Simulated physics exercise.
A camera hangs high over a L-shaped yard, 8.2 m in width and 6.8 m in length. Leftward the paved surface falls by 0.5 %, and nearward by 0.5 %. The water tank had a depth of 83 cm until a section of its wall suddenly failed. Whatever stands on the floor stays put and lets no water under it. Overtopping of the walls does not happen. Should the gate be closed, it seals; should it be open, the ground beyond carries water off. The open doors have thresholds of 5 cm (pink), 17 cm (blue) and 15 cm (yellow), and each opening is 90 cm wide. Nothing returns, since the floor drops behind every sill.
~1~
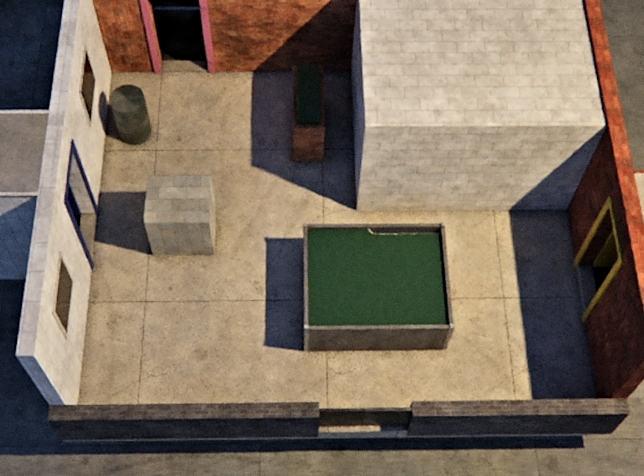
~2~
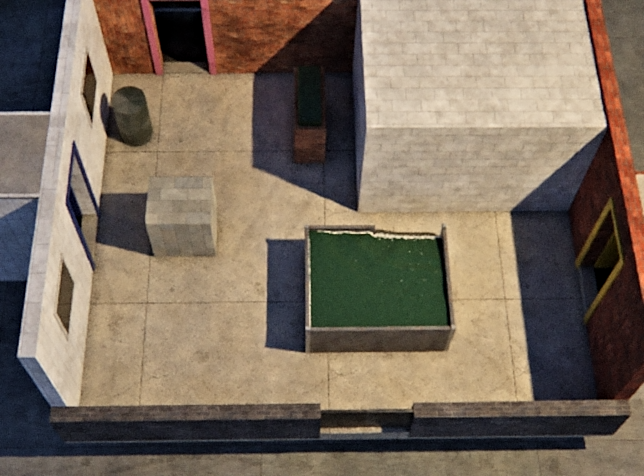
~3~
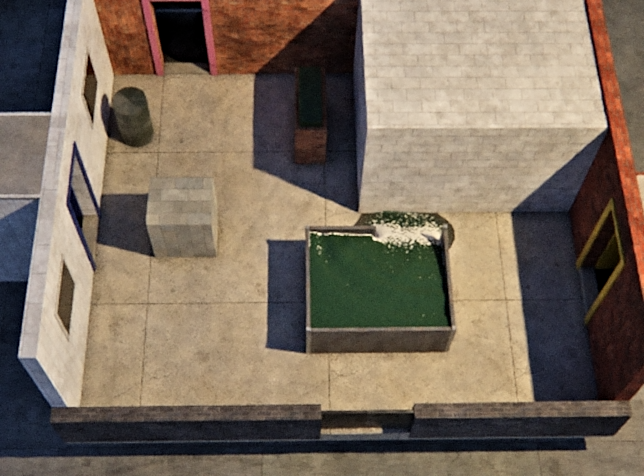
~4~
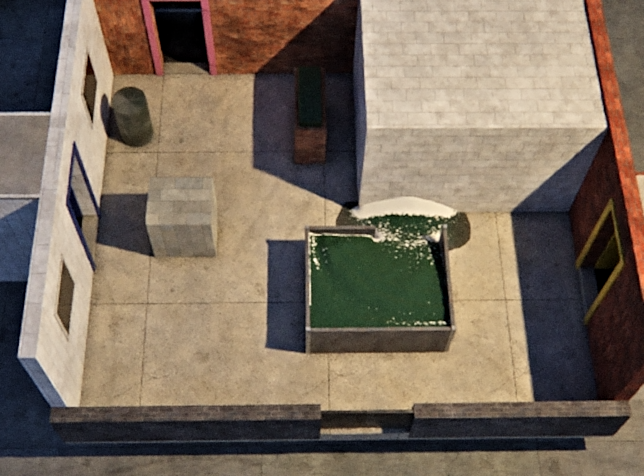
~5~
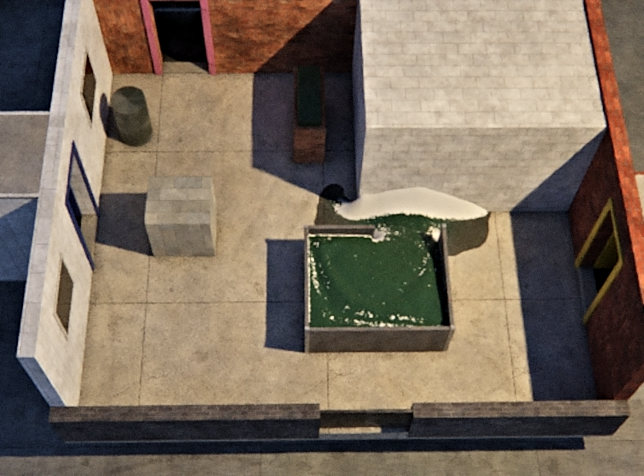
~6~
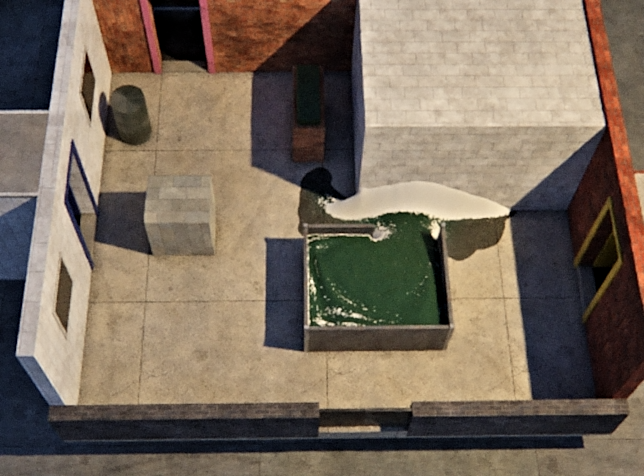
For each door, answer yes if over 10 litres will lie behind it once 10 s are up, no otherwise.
Pink door - yes, blue door - no, yellow door - yes.
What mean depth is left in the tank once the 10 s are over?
I'd put the average depth near 11 cm.
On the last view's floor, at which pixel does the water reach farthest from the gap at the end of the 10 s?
That lands around (112, 78) in the last picture.
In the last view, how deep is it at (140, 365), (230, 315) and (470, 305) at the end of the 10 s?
About 12, 5 and 4 cm.
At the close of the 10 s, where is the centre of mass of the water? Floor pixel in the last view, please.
About (287, 278).
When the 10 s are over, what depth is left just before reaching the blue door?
It's some 15.0 centimetres deep.
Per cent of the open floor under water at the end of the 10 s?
Around 95 per cent.
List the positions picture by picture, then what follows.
Still water, 83 cm deep, in the water tank at (376, 277), in the first frame.
The front is at (442, 248), 0.7 m from the gap at (406, 244); 0.4 m2 of floor is under water; 83 cm left at the back of the water tank, in the second frame.
The front is at (371, 213), 1.0 m from the gap at (406, 247); 1.1 m2 of floor is under water; 83 cm left at the back of the water tank, in the third frame.
The front is at (459, 212), 1.3 m from the gap at (406, 248); 1.6 m2 of floor is under water; 80 cm left at the back of the water tank, in the fourth frame.
Water pours out at (405, 247) and has run 1.8 m, to (325, 195); deepest outside 92 cm, 71 cm at the water tank's back, in the fifth frame.
The front is at (307, 180), 2.2 m from the gap at (404, 246); 2.6 m2 of floor is under water; 71 cm left at the back of the water tank, in the sixth frame.
A moment later water covers 25 % of the floor and is deepest (63 cm) near (407, 217); pink door not reached, blue door not reached, yellow door 13 cm at the sill, 0 L in.
Soon after water covers 40 % of the floor and is deepest (44 cm) near (397, 217); pink door not reached, blue door not reached, yellow door 24 cm at the sill, 12 L in.
Next water covers 65 % of the floor and is deepest (31 cm) near (579, 414); pink door not reached, blue door not reached, yellow door 18 cm at the sill, 36 L in.
Later on water covers 85 % of the floor and is deepest (18 cm) near (556, 414); pink door 10 cm at the sill, 37 L in, blue door 2 cm at the sill, 0 L in, yellow door 11 cm at the sill, 41 L in.
At the end water covers 95 % of the floor and is deepest (16 cm) near (123, 420); pink door 5 cm at the sill, 65 L in, blue door 15 cm at the sill, 0 L in, yellow door 6 cm at the sill, 41 L in.
